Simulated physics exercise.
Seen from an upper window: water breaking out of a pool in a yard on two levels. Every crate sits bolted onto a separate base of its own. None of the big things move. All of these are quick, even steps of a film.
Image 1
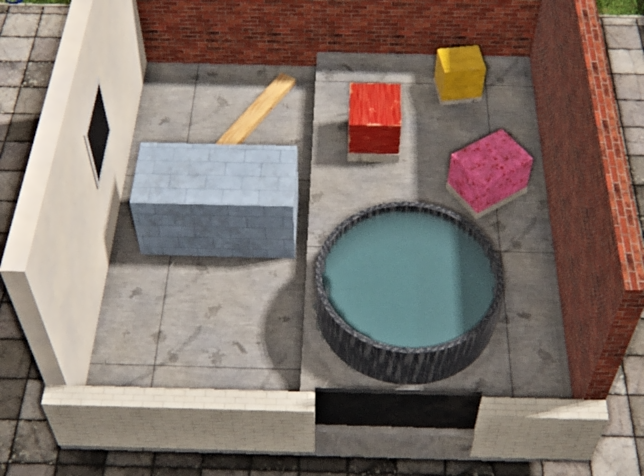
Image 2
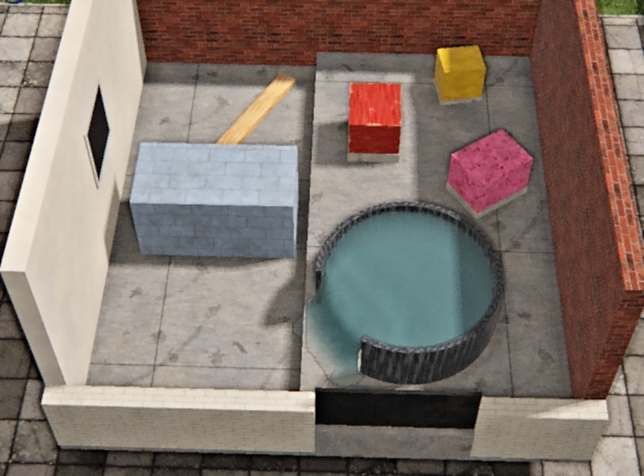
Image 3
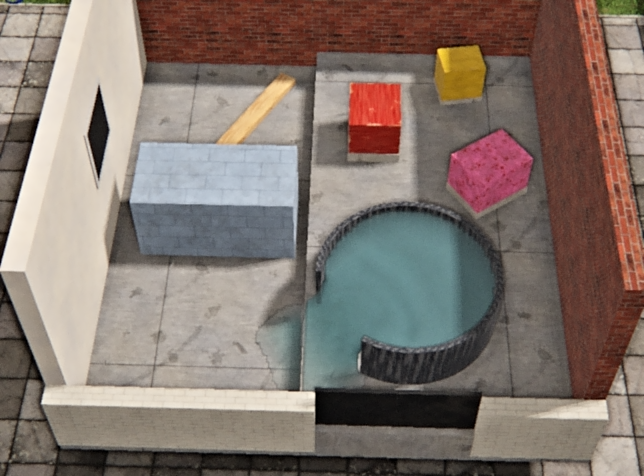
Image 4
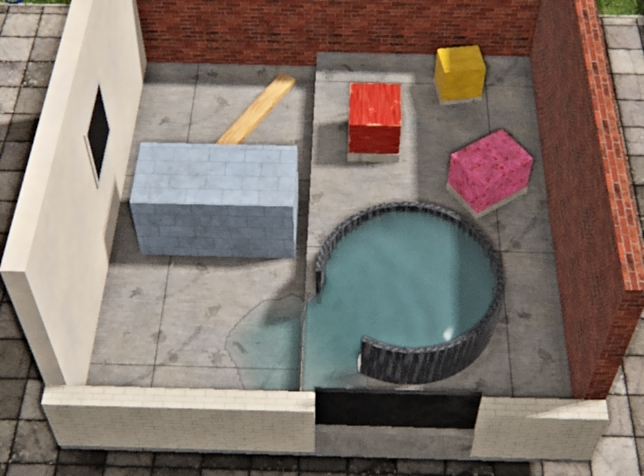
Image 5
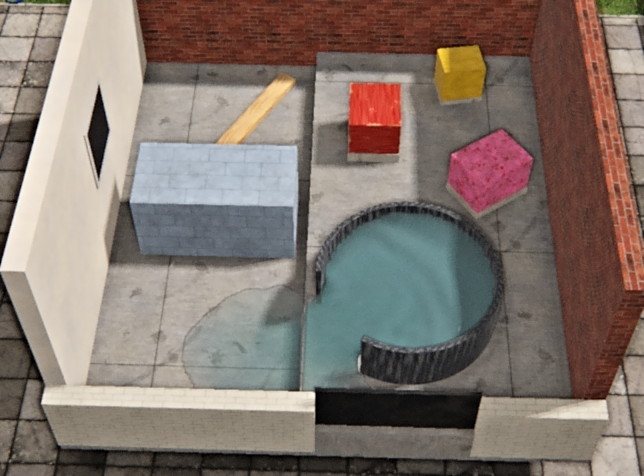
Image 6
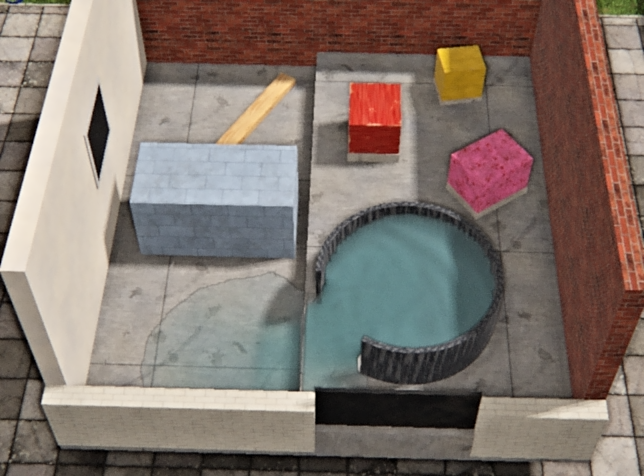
A round, dark-walled pool of teal water stands at the right of a walled grey yard on two levels, seen from an upper window. A pale blue block sits at left with a wooden plank behind it, while red, yellow and pink blocks stand beyond the pool. The pool's front-left wall opens, and water pours through the gap and spreads leftward in a thin, widening sheet across the paving.
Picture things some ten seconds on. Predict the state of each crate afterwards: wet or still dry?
Outcome: As for the red crate it's untouched by the water; as for the yellow crate it's untouched by the water; as for the pink crate it's untouched by the water.
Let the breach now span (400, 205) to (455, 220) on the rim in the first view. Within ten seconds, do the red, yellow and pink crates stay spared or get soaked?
The red crate is flooded; the yellow crate is flooded; the pink crate is flooded.
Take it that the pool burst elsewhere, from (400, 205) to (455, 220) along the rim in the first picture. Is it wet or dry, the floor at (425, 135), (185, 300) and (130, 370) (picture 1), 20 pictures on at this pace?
The first comes out soaked, the second untouched, the third untouched.
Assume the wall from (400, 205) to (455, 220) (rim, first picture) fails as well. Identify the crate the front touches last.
Answer: The crate marked yellow.
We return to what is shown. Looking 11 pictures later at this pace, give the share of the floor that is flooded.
It comes out near 30 percent.
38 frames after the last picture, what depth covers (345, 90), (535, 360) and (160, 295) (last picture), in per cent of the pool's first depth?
0, 4, 30 %.
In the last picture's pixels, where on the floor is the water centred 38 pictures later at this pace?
I'd put it at around (253, 274).
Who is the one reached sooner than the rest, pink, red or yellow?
The pink-painted one it is.
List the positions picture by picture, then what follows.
In the first frame, the round pool at (409, 277) is whole and still.
In the second frame, the front is at (307, 303), out from the gap at (332, 332).
In the third frame, the front is at a hidden place, out from the gap at (332, 333).
In the fourth frame, water pours out at (332, 333) and has run to (233, 342).
In the fifth frame, water pours out at (332, 333) and has run to (192, 354).
In the sixth frame, the front is at a hidden place, out from the gap at (332, 333).
A moment on, water covers 25 % of the floor; the red crate not reached, the yellow crate not reached, the pink crate not reached.
Next, water covers 30 % of the floor; the red crate not reached, the yellow crate not reached, the pink crate not reached.
Then, water covers 45 % of the floor; the red crate not reached, the yellow crate not reached, the pink crate not reached.
Later, water covers 60 % of the floor; the red crate not reached, the yellow crate not reached, the pink crate not reached.
In the end, water covers 65 % of the floor; the red crate stayed above the water, the yellow crate stayed above the water, the pink crate stayed above the water.
